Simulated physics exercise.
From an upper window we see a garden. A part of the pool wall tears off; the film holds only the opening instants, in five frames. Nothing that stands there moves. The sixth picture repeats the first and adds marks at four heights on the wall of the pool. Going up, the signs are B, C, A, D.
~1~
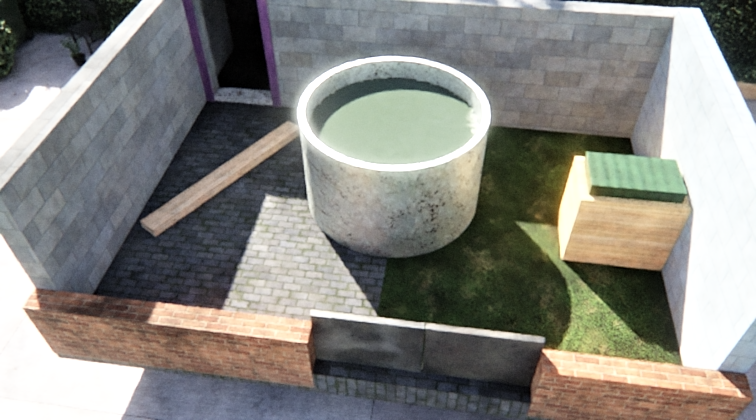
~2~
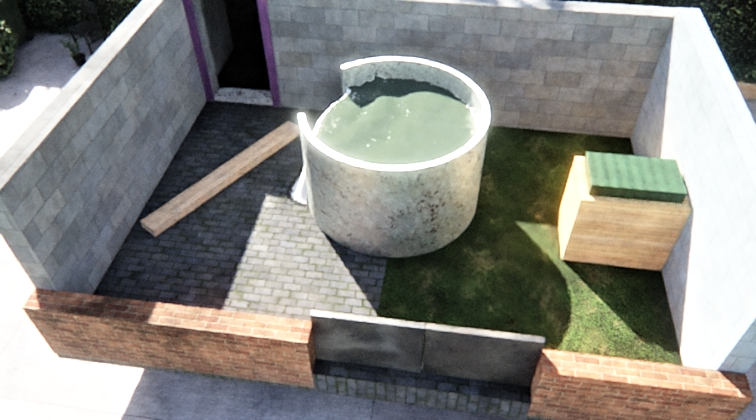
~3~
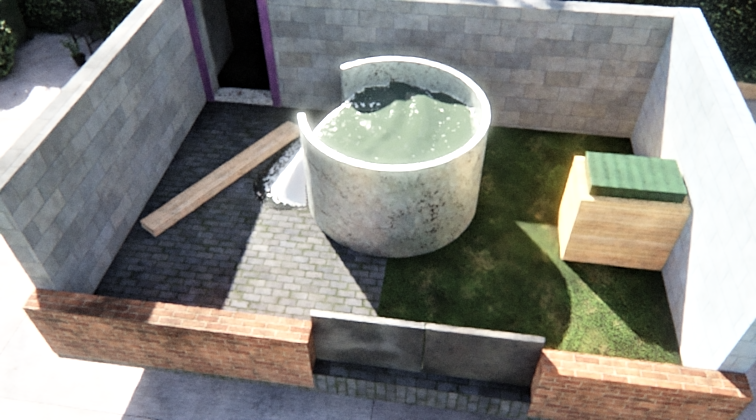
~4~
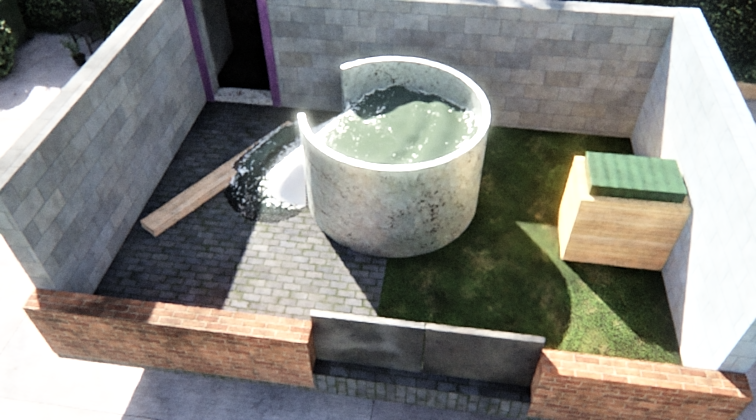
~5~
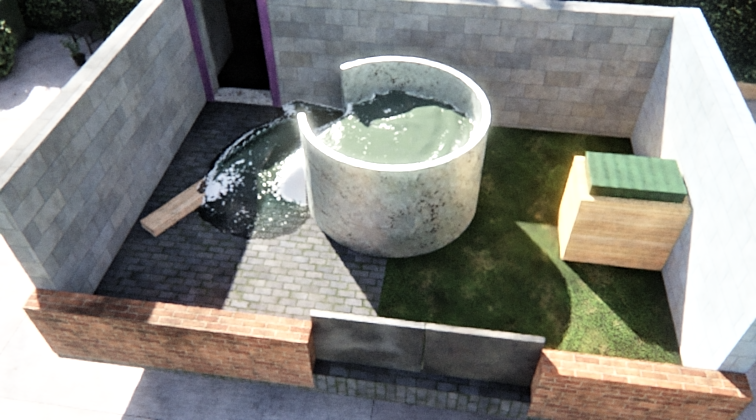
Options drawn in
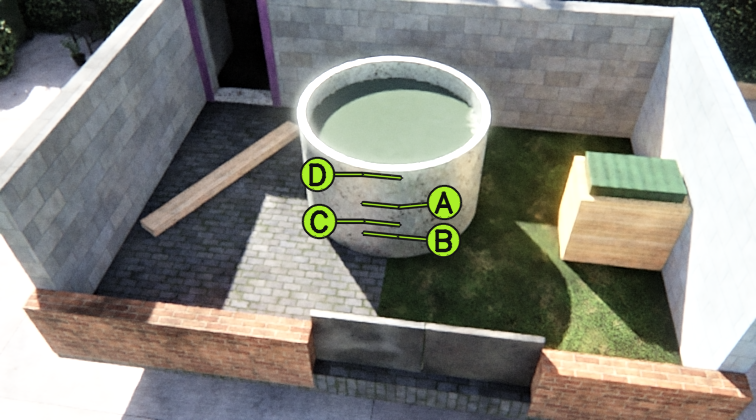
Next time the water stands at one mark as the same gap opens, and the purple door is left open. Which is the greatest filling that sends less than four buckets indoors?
B is the one.
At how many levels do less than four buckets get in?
One of the four.
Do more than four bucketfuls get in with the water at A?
Yes, it does.
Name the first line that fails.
The answer is C.
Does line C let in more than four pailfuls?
Yes.
In lime, A at (381, 205); B at (381, 234); C at (381, 223); D at (381, 176); from the bottom up B, C, A, D.
Choosing A, dozens of bucketfuls pour in.
Choosing B, a splash gets over, under a bucket.
Choosing C, about 11 bucketfuls get in.
Choosing D, dozens of bucketfuls pour in.
